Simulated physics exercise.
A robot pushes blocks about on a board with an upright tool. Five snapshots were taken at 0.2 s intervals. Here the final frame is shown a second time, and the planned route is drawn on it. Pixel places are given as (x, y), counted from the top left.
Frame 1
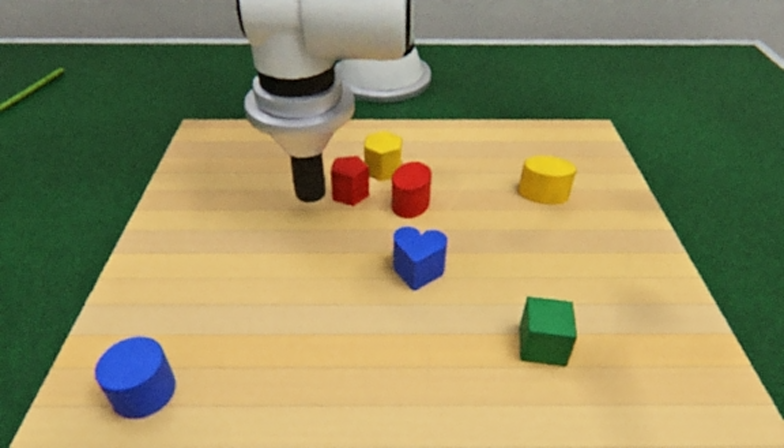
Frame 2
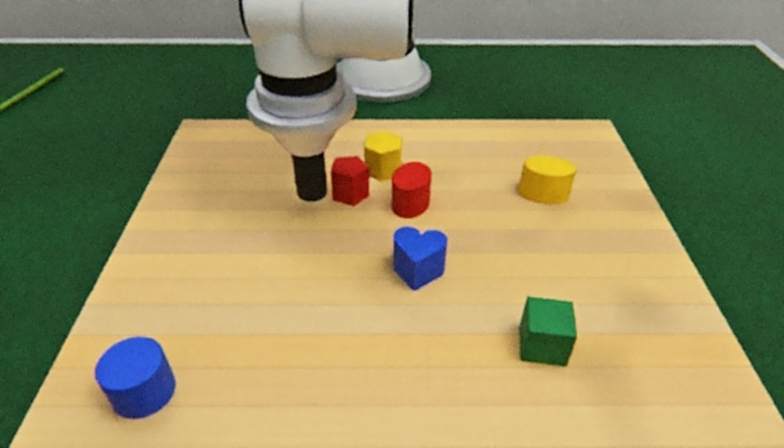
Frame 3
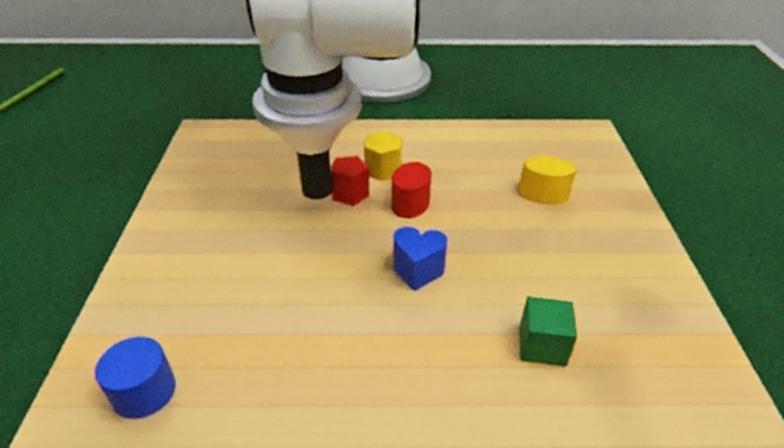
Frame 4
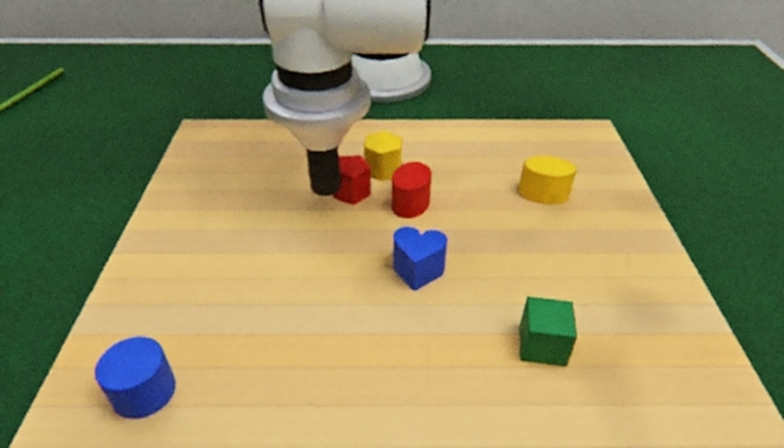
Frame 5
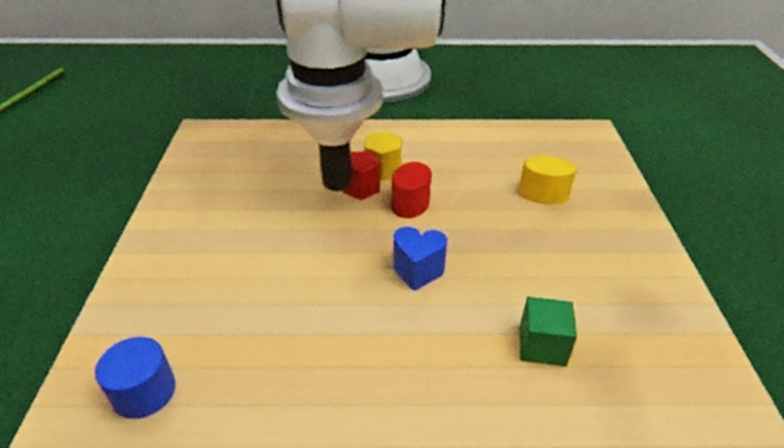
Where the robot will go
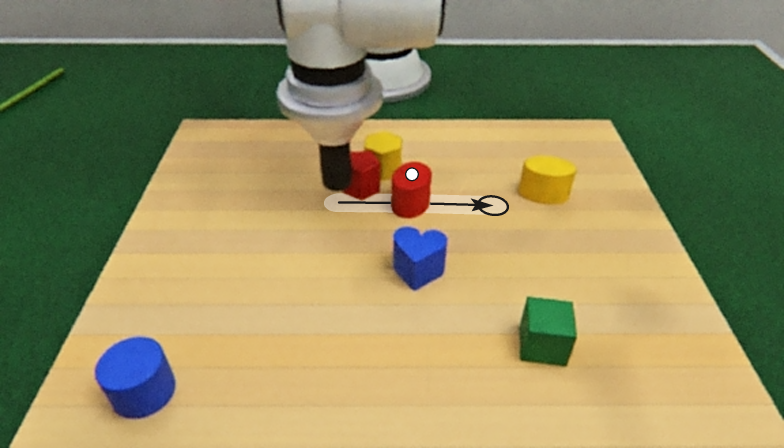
A white robot arm with a black upright tool stands at the far side of a pale wooden board on green, seen from the front and slightly above by a still camera. Red and yellow blocks sit near the tool, another yellow one at right, a blue heart mid-board, a green cube and a blue cylinder nearer. The tool slides slightly right, meets the red five-sided block and nudges it a little rightward.
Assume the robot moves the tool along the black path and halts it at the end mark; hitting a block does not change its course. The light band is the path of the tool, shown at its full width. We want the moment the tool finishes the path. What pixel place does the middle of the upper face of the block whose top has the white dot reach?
Close to (527, 168).
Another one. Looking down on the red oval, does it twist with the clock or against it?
It ends up turned anticlockwise.
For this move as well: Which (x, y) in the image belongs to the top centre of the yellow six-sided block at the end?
Around (392, 133).
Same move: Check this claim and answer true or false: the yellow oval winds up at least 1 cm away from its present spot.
The statement is correct.
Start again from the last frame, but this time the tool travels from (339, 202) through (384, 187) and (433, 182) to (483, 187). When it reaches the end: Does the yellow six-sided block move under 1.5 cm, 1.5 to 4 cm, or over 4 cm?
Covers over 4 cm.
Path on the board, from (339, 202) directly to (493, 205); the dot is on the red oval.
What follows on the original path. One third of the way, tool at (390, 184); red five-sided block at (394, 153), turned 60° anticlockwise; yellow six-sided block at (392, 133), turned 15° anticlockwise; red oval at (425, 174).
Two thirds of the way, tool at (444, 185); red five-sided block at (398, 153), turned 75° anticlockwise; yellow six-sided block at (392, 133), turned 15° anticlockwise; red oval at (479, 174).
At the end, tool at (496, 186); red five-sided block at (398, 153), turned 75° anticlockwise; yellow six-sided block at (392, 133), turned 15° anticlockwise; red oval at (527, 168), turned 45° anticlockwise; yellow oval at (560, 161), turned 20° clockwise.
